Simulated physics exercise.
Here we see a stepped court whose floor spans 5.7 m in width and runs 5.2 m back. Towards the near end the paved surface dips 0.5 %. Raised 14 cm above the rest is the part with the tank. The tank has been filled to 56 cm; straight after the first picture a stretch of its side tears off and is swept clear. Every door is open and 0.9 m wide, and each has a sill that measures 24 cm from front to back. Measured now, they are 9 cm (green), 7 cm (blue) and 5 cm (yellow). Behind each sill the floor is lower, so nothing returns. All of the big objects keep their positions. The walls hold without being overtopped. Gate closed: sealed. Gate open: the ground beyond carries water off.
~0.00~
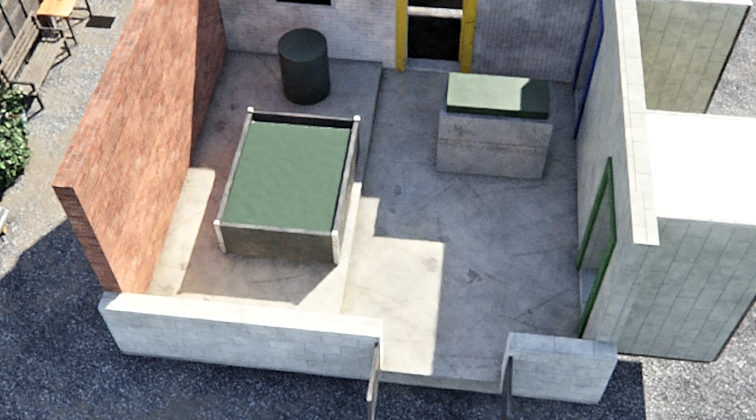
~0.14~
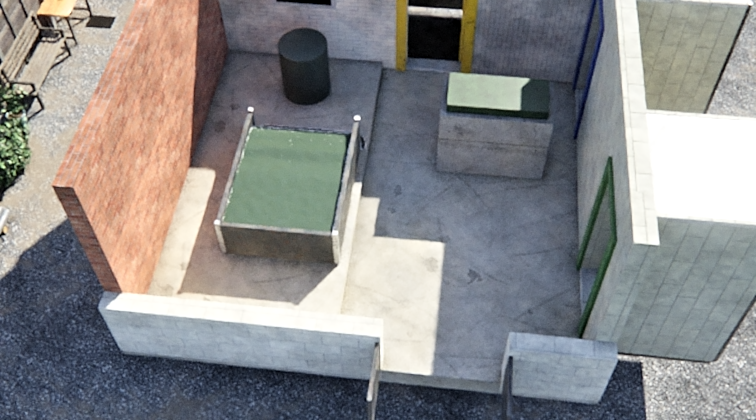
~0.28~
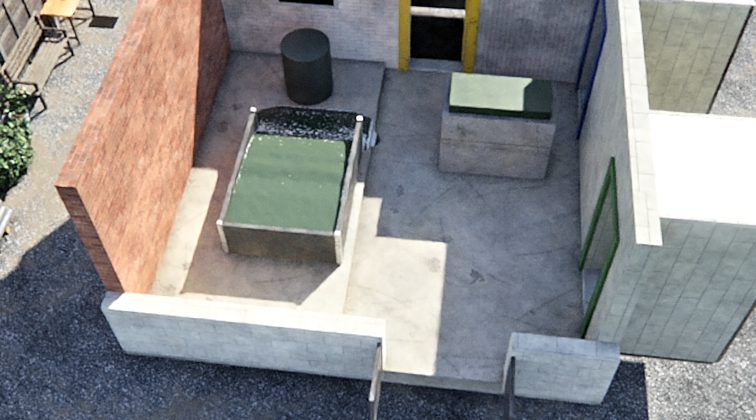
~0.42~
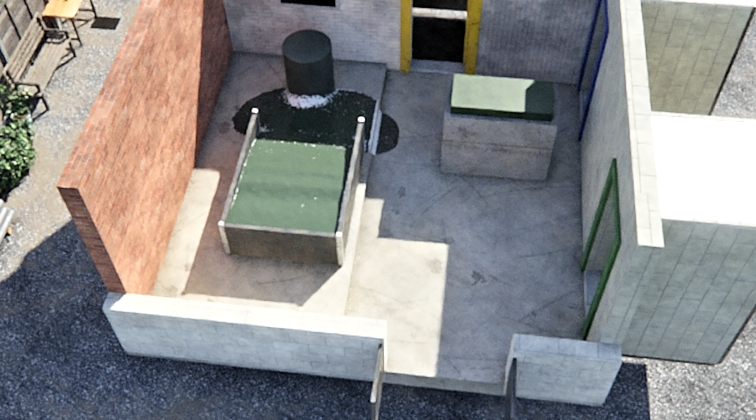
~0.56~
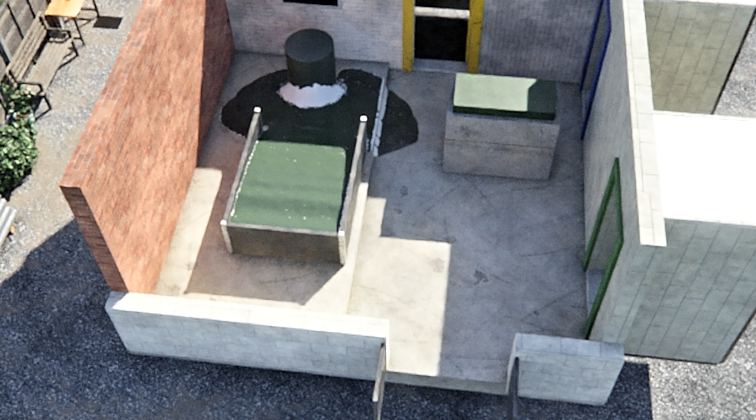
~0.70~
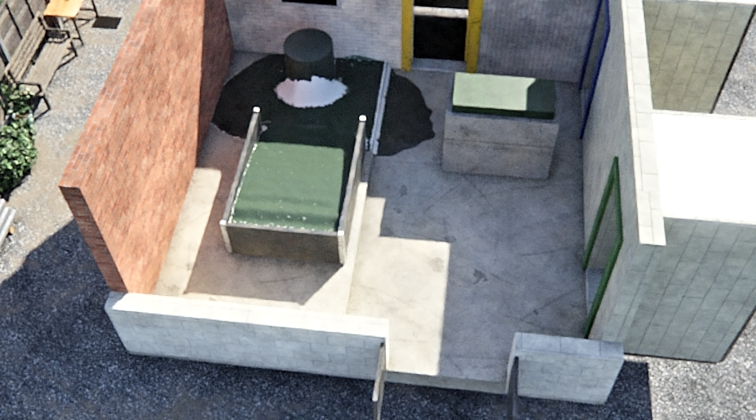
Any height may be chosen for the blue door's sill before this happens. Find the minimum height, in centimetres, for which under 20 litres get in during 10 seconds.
The minimum is about 19 cm.
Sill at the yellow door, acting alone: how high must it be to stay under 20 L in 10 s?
At yellow, about 14.5 cm.
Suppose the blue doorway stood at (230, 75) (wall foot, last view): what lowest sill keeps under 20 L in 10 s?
Around 24 cm would do it.
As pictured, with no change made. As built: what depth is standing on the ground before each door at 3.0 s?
Reading in centimetres: Green = 0, blue = 19, yellow = 12.
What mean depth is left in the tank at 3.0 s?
About 14 cm.
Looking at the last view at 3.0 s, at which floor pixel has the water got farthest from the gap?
Close to pixel (575, 88).
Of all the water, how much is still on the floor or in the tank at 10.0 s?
Remaining share: Around 72 %.
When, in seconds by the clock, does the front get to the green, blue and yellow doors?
Green: 4.5 s; blue: 2.2 s; yellow: 1.0 s.
After 1.4 s water covers 25 % of the floor, deepest (37 cm) near (308, 110); it has not reached the blue door.
After 3.0 s water covers 40 % of the floor, deepest (25 cm) near (307, 69); 19 cm at the blue door, 43 litres in over its 7 cm sill.
After 10.0 s water covers 90 % of the floor, deepest (10 cm) near (396, 75); 7 cm at the blue door, 259 litres in over its 7 cm sill.
At the blue door as built, the water arrived by 2.2 s and peaked near 21 cm at 3.4 s.
Run again over the same 10 s with other heights there, 41 litres in over 17 cm, 6 litres over 23 cm. The limit of 20 litres is kept from about 19 cm up.
